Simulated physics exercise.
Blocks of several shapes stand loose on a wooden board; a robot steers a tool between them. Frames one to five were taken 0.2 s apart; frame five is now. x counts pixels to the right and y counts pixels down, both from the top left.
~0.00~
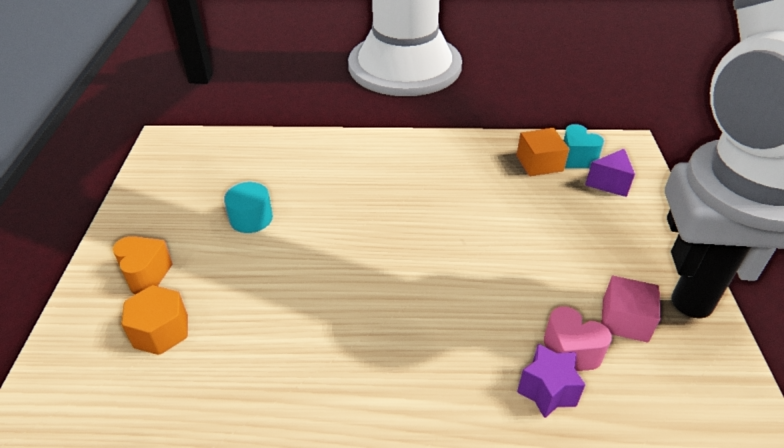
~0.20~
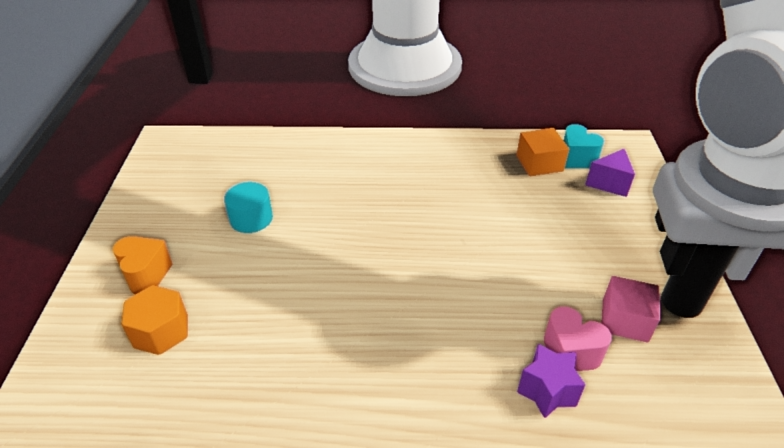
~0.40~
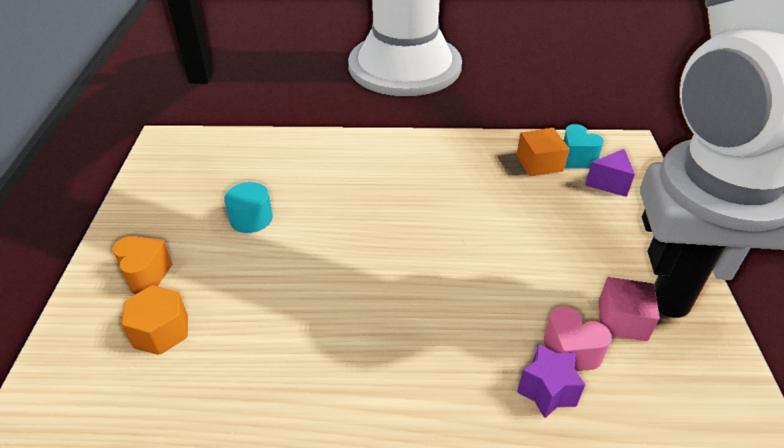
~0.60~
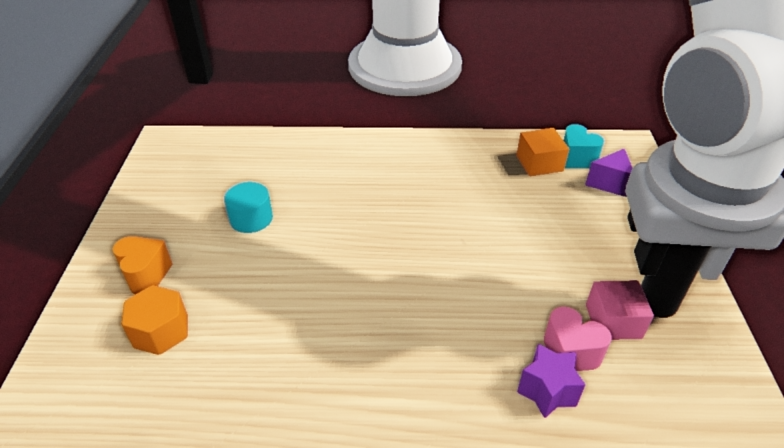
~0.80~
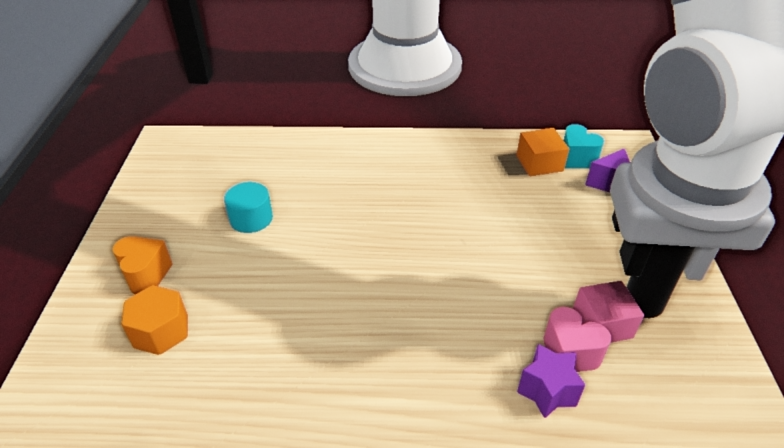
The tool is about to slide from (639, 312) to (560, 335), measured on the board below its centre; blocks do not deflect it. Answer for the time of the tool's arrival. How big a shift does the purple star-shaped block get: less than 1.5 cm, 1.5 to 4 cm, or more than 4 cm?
Of the three bands, it's over 4 cm.
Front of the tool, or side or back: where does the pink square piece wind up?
My answer is that the pink square piece is still ahead.
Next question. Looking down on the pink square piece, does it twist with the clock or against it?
Anticlockwise, looking down.
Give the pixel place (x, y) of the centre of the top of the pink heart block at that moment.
Located at (519, 373).
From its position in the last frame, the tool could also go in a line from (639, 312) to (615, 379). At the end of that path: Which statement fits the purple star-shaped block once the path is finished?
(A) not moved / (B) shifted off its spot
Answer: B.
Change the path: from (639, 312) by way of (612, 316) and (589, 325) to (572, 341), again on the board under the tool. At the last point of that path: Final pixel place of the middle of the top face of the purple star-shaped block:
(519, 421)
What follows on the original path. Halfway along, tool (602, 315); purple star-shaped block (538, 390); pink heart block (550, 350), turned 15° clockwise; pink square piece (573, 319), turned 25° anticlockwise.
At the end, tool (563, 327); purple star-shaped block (519, 420), turned 15° anticlockwise; pink heart block (519, 373); pink square piece (535, 335), turned 35° anticlockwise.
